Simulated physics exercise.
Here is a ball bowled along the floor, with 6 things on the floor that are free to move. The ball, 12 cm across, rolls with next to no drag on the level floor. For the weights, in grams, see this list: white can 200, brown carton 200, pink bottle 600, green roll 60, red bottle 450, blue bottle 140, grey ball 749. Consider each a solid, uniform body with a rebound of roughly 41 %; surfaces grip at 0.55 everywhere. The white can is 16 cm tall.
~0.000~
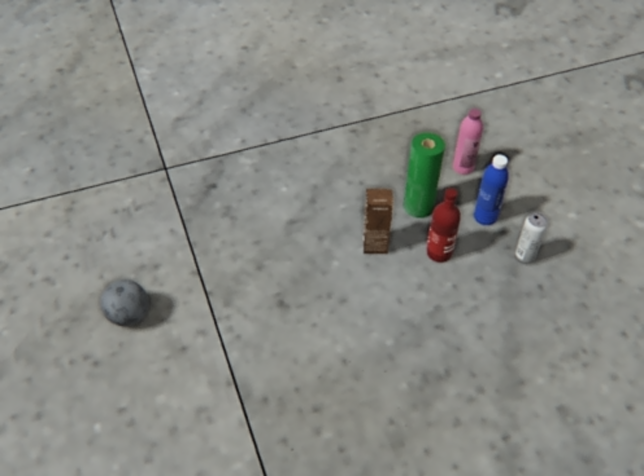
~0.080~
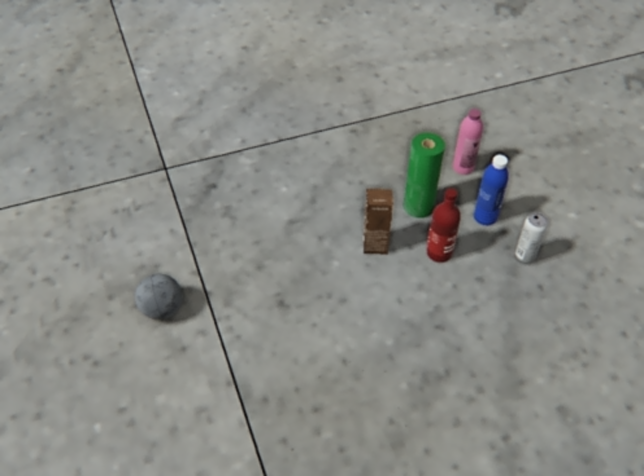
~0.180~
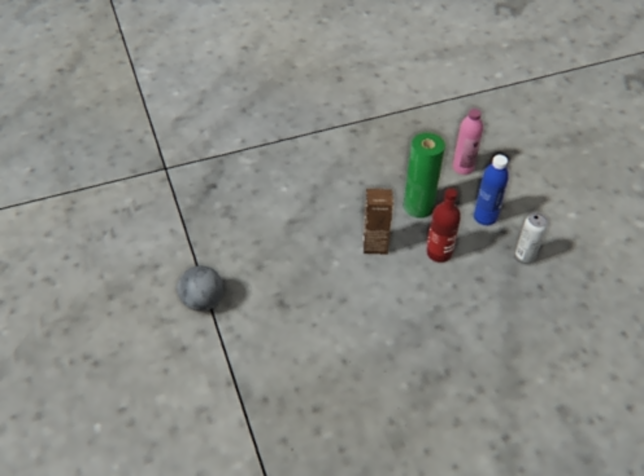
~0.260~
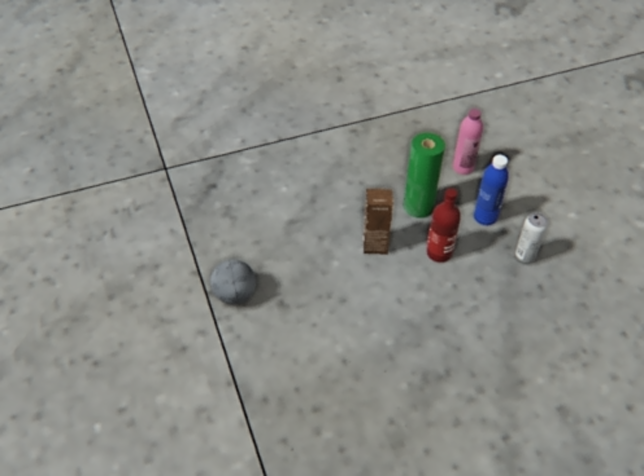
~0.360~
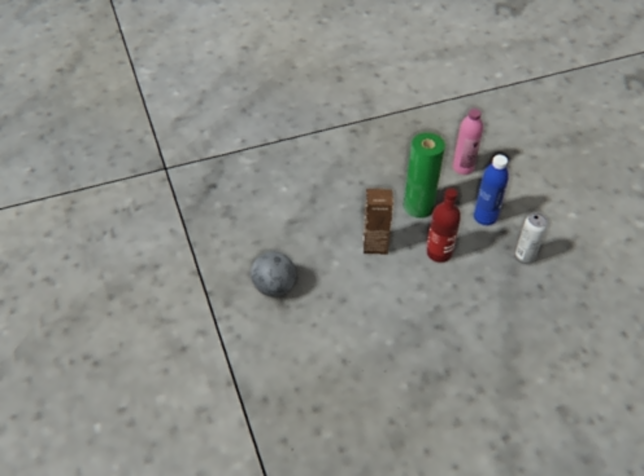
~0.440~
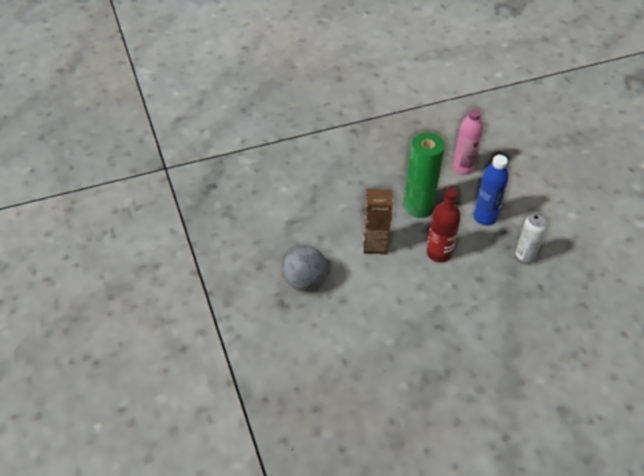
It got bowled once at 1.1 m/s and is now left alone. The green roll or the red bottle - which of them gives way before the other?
The second one.
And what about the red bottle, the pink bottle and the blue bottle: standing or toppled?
The red bottle tips over; the pink bottle stays upright; the blue bottle tips over.
After 0.84 s, ball has run 83 cm; grey ball near (430, 257); red bottle 9° off upright near (461, 217); brown carton 12° off upright.
After 1.34 s, ball has run 103 cm; grey ball near (512, 283); red bottle on its side near (506, 228); blue bottle 38° off upright; brown carton 7° off upright.
After 2.04 s, ball has run 132 cm; grey ball near (633, 322); red bottle on its side near (511, 234); blue bottle on its side; brown carton moved 3 cm.
After 3.24 s, ball has run 183 cm; red bottle on its side near (510, 233); blue bottle on its side; brown carton moved 3 cm.
In the end (4.0 s), toppled on the floor, red bottle and blue bottle; the other 4 under 8 cm from the start. At the end, from the last picture's camera, green roll near (423, 177), red bottle near (510, 233). Green roll was never lost; red bottle went at 1.02 s.
